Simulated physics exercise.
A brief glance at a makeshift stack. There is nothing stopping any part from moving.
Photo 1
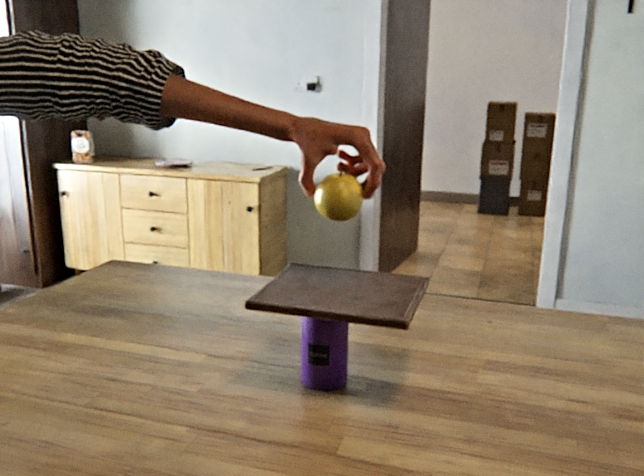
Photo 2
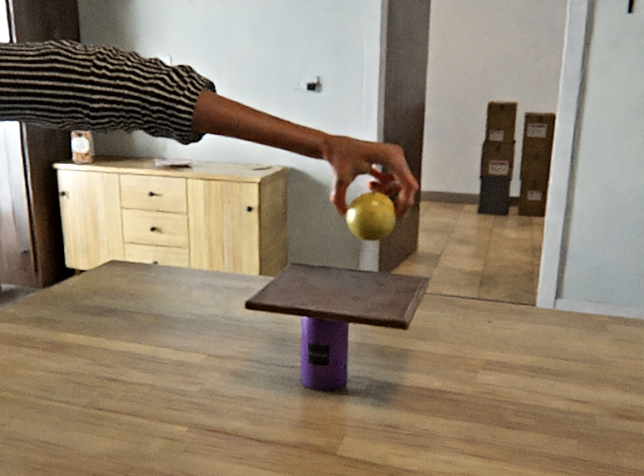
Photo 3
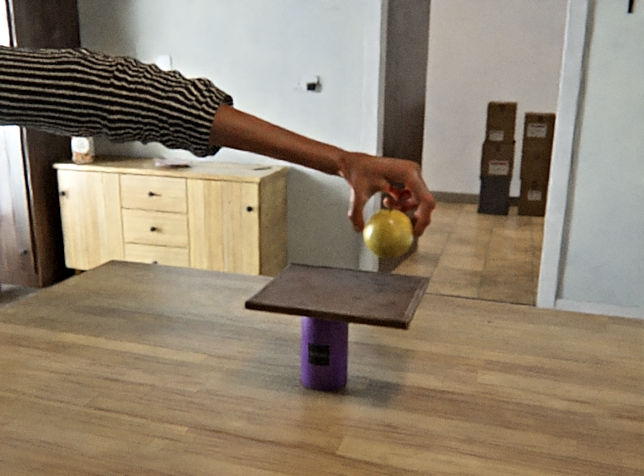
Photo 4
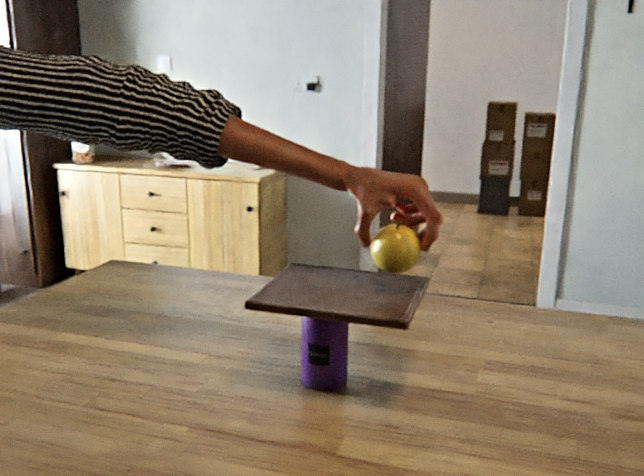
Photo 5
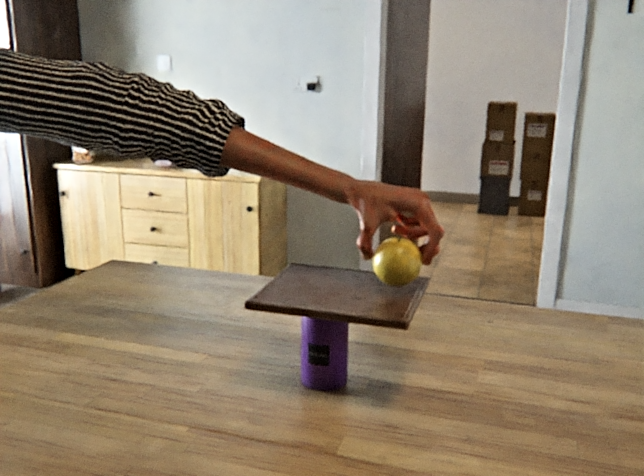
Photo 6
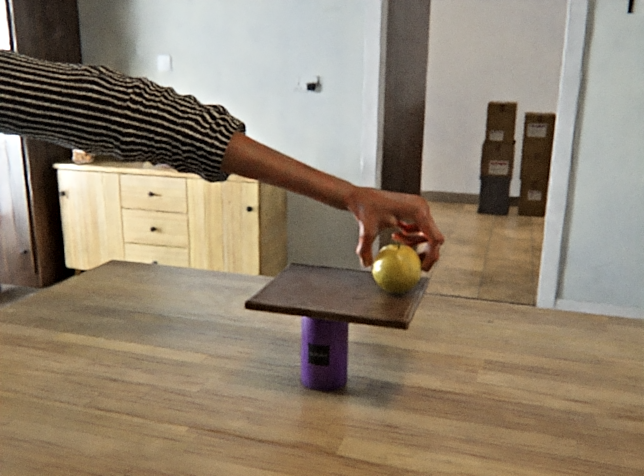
In the video, a hand in a striped sleeve moves a yellow apple to the right and down, then sets it near the right edge of a dark square board on a purple jar, still holding it.
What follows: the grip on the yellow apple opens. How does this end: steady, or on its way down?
It will most likely end up unbalanced.
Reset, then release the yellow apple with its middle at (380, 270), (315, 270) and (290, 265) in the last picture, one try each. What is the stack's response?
Outcomes in order: Falls, then stands, then stands.
Then, 0.40 s past the last view, yellow apple and brown lid now fallen.
Then, 0.50 s past the last view, things are still on the move.
Then, 0.80 s past the last view, as before.
Finally, fallen, yellow apple and brown lid; purple jar still in place. The stack loses its balance.
